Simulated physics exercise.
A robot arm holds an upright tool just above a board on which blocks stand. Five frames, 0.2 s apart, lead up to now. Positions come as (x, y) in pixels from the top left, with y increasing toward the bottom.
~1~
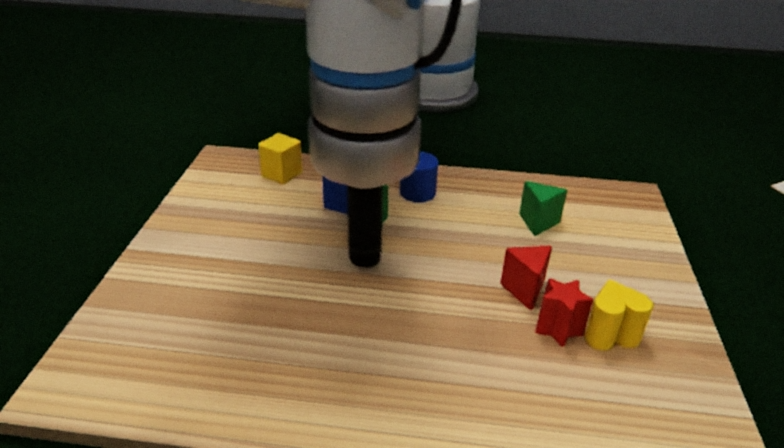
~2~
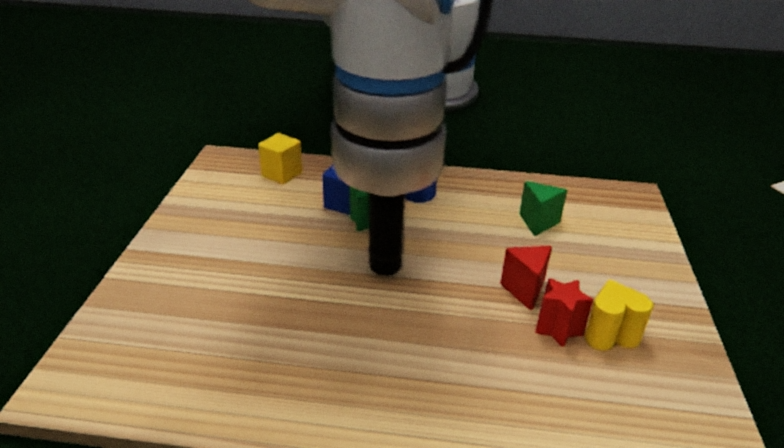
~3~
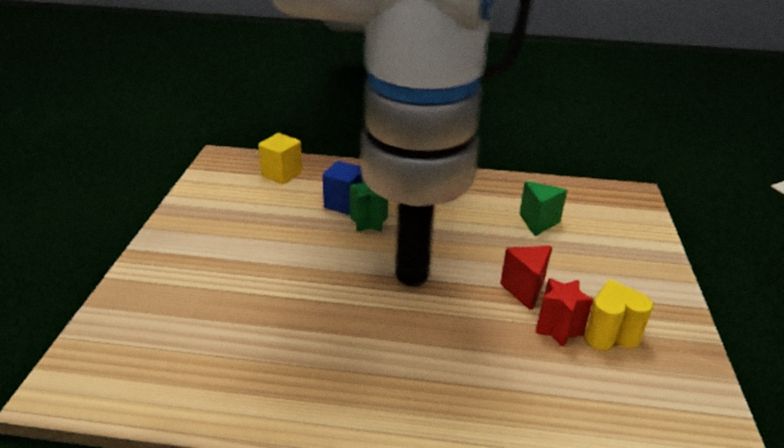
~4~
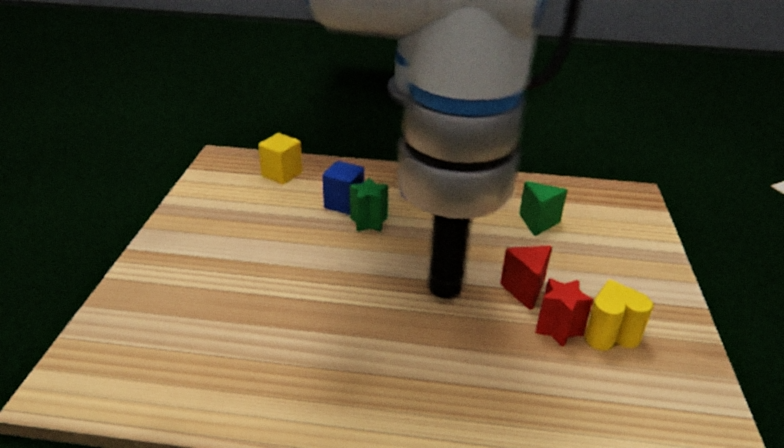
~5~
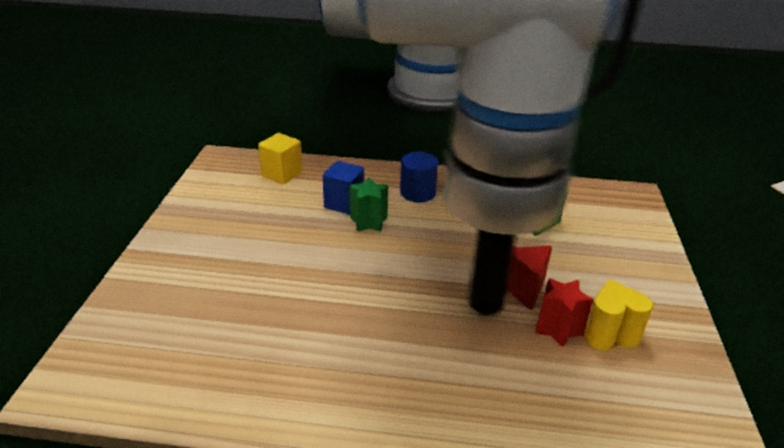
A robot arm holds a dark upright tool over a pale striped wooden board, seen from a fixed, raised view against a dark background. A yellow cube, blue cube, green star and blue cylinder sit toward the back left and middle, with a green block, red triangle, red star and yellow heart at right. The arm sweeps the tool rightward and slightly nearer, beside the red triangle, while the blocks stay still.
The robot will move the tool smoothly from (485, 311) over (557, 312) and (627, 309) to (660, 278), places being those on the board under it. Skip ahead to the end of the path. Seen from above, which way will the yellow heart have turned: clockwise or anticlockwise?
It twists anticlockwise.
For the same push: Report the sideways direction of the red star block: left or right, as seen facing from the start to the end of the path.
My answer: Right.
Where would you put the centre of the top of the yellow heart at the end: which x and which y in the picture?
I'd place it at (654, 311), taking the centre of its top.
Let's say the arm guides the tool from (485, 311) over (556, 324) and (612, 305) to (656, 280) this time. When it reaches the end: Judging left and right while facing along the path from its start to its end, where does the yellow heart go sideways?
It shifts to the right.
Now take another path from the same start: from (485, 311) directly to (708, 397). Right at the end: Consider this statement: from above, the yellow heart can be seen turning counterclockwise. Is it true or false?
True
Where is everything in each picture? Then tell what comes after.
Tool's lower end (365, 258); red triangle (532, 255); red star block (567, 292); yellow heart (622, 298), in the first frame.
Tool (386, 266); blocks still, in the second frame.
Tool (412, 276); blocks still, in the third frame.
Tool (445, 288); blocks still, in the fourth frame.
Tool (486, 304); red triangle (532, 255); red star block (567, 292); yellow heart (622, 298), in the fifth frame.
The first path, step by step. One third of the way, tool (560, 305); red triangle (544, 253), turned 50° anticlockwise; red star block (591, 298), turned 45° clockwise; yellow heart (638, 304).
Two thirds of the way, tool (631, 302); red triangle (544, 253), turned 50° anticlockwise; red star block (604, 301), turned 85° clockwise; yellow heart (654, 311), turned 20° anticlockwise.
At the end, tool (662, 271); red triangle (544, 253), turned 50° anticlockwise; red star block (604, 301), turned 85° clockwise; yellow heart (654, 311), turned 20° anticlockwise.
